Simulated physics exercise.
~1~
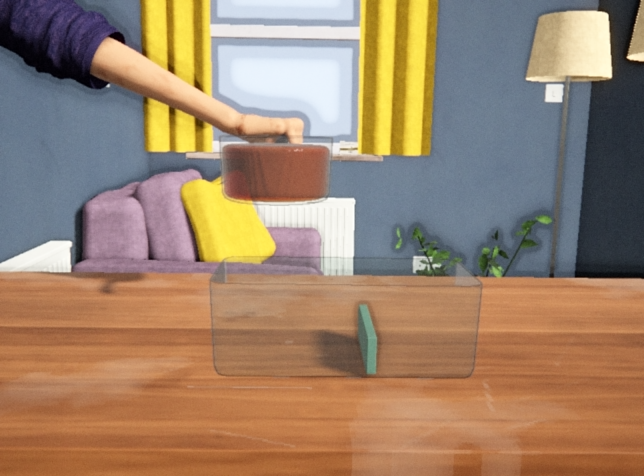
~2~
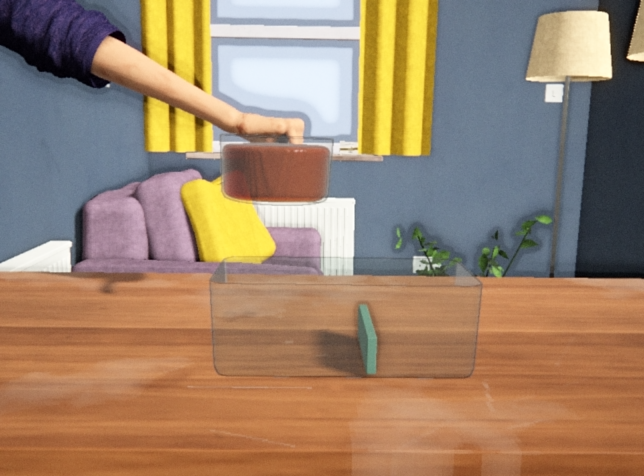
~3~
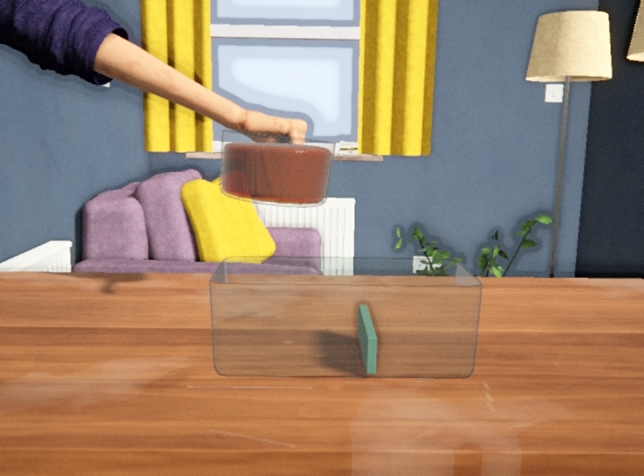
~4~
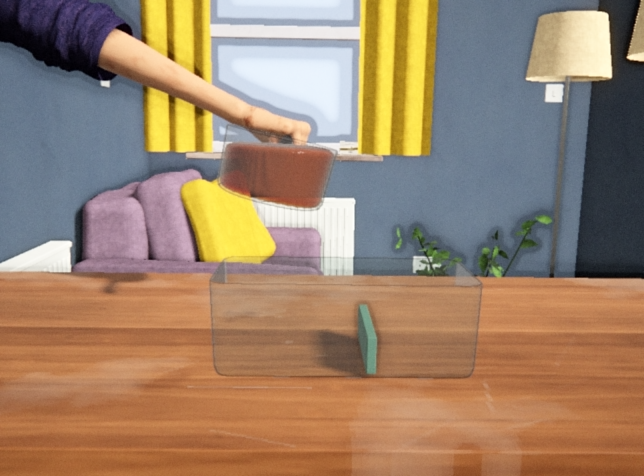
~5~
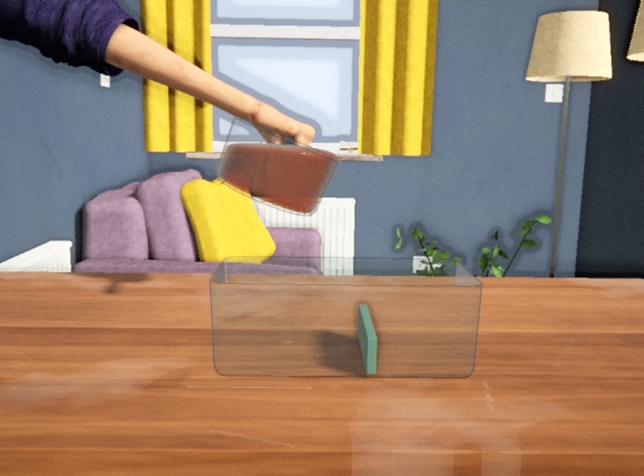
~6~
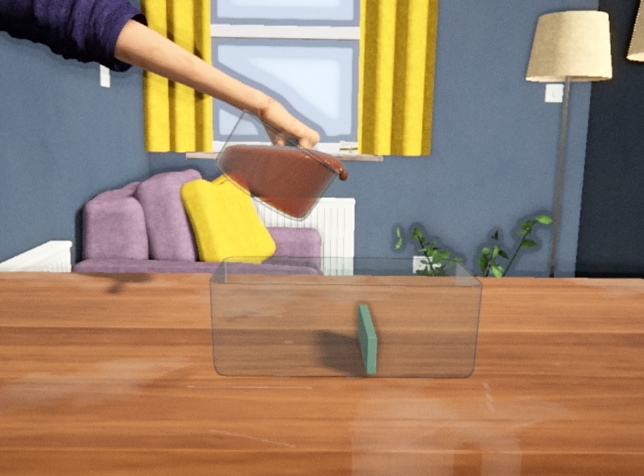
In a blue-walled living room with yellow curtains, a purple sofa and a pale floor lamp, a fixed camera looks straight across a wooden table. A clear, long basin with a green divider stands on the table, and above it a purple-sleeved arm from the left holds a clear container of reddish-brown tea. The hand tilts the container rightward, slowly then more steeply, until the tea reaches its right rim and a little passes over the edge.
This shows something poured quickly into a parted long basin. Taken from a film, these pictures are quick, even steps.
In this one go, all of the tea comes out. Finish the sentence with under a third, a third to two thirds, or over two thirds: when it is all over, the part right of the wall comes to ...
When it is all over, the part right of the wall comes to a third to two thirds.
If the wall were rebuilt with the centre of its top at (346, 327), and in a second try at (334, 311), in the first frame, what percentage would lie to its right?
First try around 75 percent; second try around 90 percent.
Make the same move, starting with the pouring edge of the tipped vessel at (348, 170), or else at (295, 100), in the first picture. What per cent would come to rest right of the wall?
Estimate, first then second: 60 per cent and 20 per cent.
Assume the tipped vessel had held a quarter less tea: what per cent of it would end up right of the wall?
Estimate: Around 40 per cent.
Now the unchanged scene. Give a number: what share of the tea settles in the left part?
It works out to around 50 percent.
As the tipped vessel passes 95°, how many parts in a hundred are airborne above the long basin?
Close to 40 per cent.
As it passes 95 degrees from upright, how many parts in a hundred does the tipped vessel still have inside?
Remaining fraction: Approx. 30 %.
A moment on, the tilt is 95° and 29 per cent is still to pour, 4 is left of the wall and 30 right of it.
Next, the tilt is 107° and 5 per cent is still to pour, 33 is left of the wall and 54 right of it.
Then the tilt is 107° and 0 per cent is still to pour, 46 is left of the wall and 51 right of it.
Later the tilt is 107° and 0 per cent is still to pour, 48 is left of the wall and 51 right of it.
In the end 48 per cent lies left of the wall, 51 right of it and 2 outside.
